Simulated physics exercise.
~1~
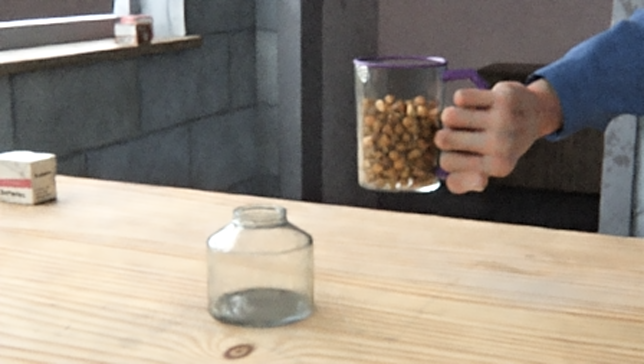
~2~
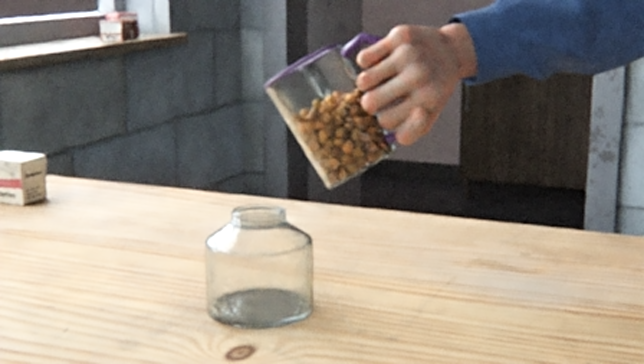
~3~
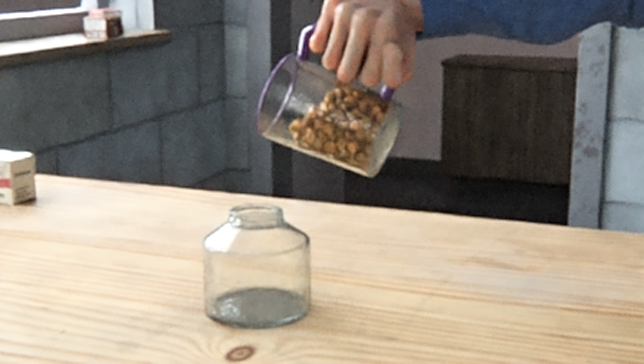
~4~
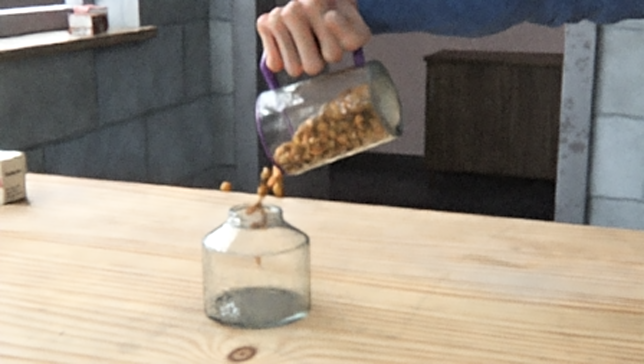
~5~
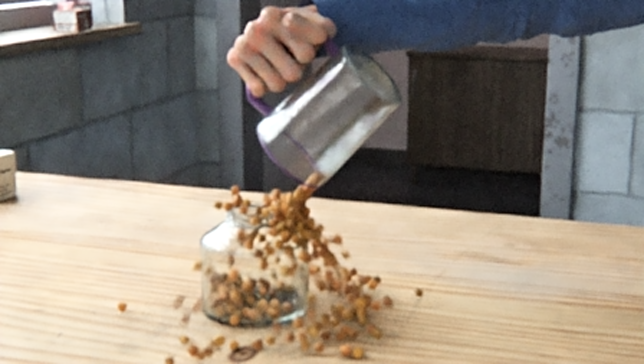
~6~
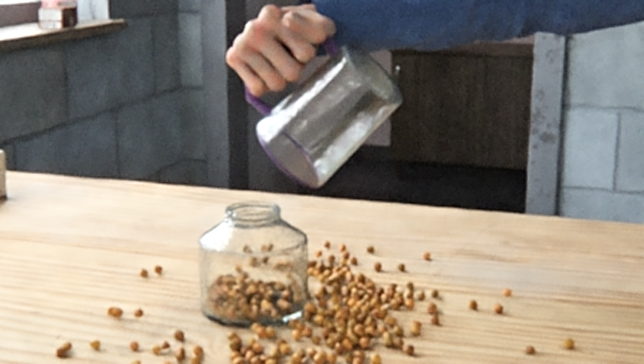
To begin with, a hand in a blue sleeve holds a clear measuring cup of roasted chickpeas upright, to the right of an empty glass jar on a wooden table. The hand moves left and tips the cup until it lies on its side above the jar. As the tilt goes on, the first few chickpeas drop toward the narrow opening. Then the rest rush out in a heap, some falling inside while many tumble over the jar and scatter. Finally, the cup hangs empty and tipped steeply down, the jar is partly filled, and most chickpeas lie across the tabletop.
